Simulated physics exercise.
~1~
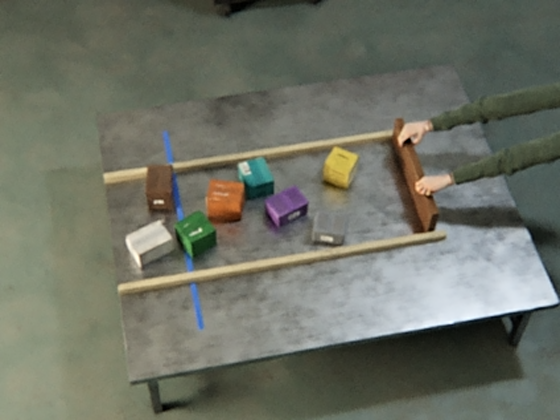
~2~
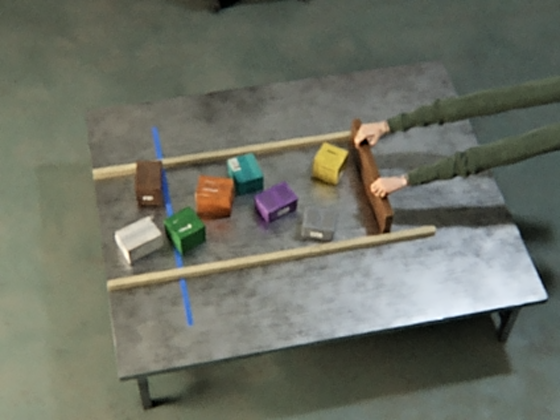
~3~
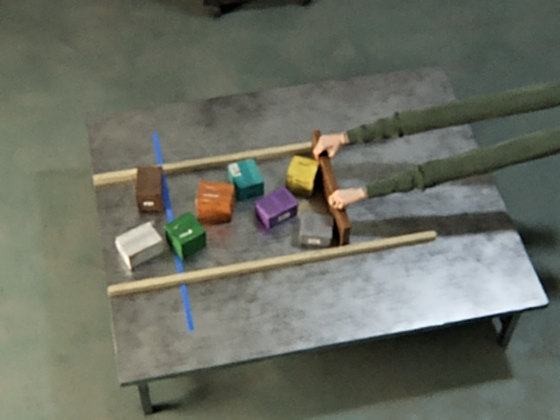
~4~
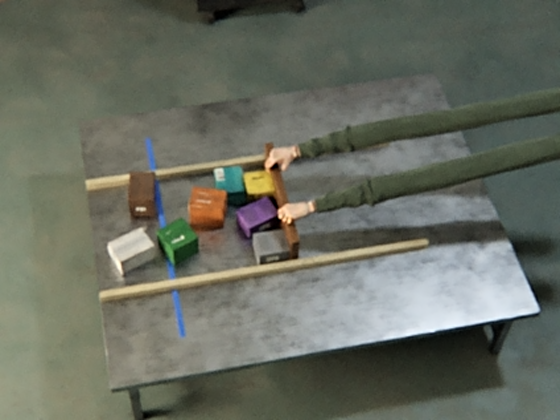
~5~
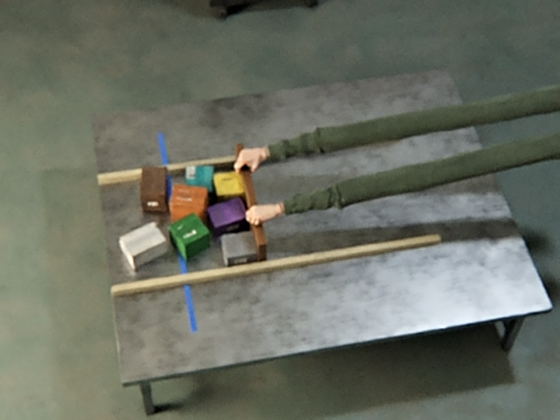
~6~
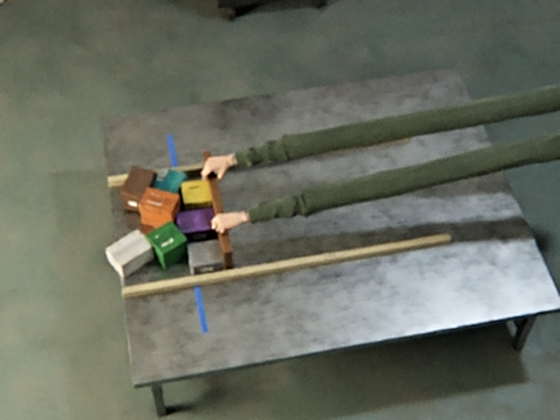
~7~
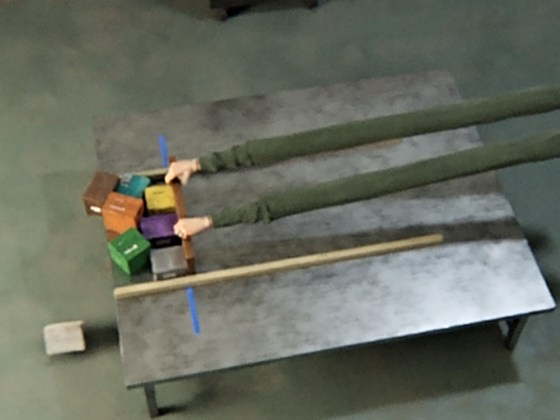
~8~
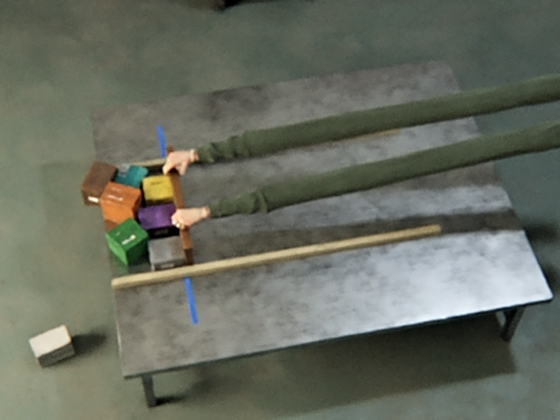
On a grey metal table, two hands pushed a wooden plank leftward between two rails, gathering the scattered colorful boxes into a tight cluster and shoving them past the blue tape, until the white one dropped to the floor and the rest stayed crowded at the edge.
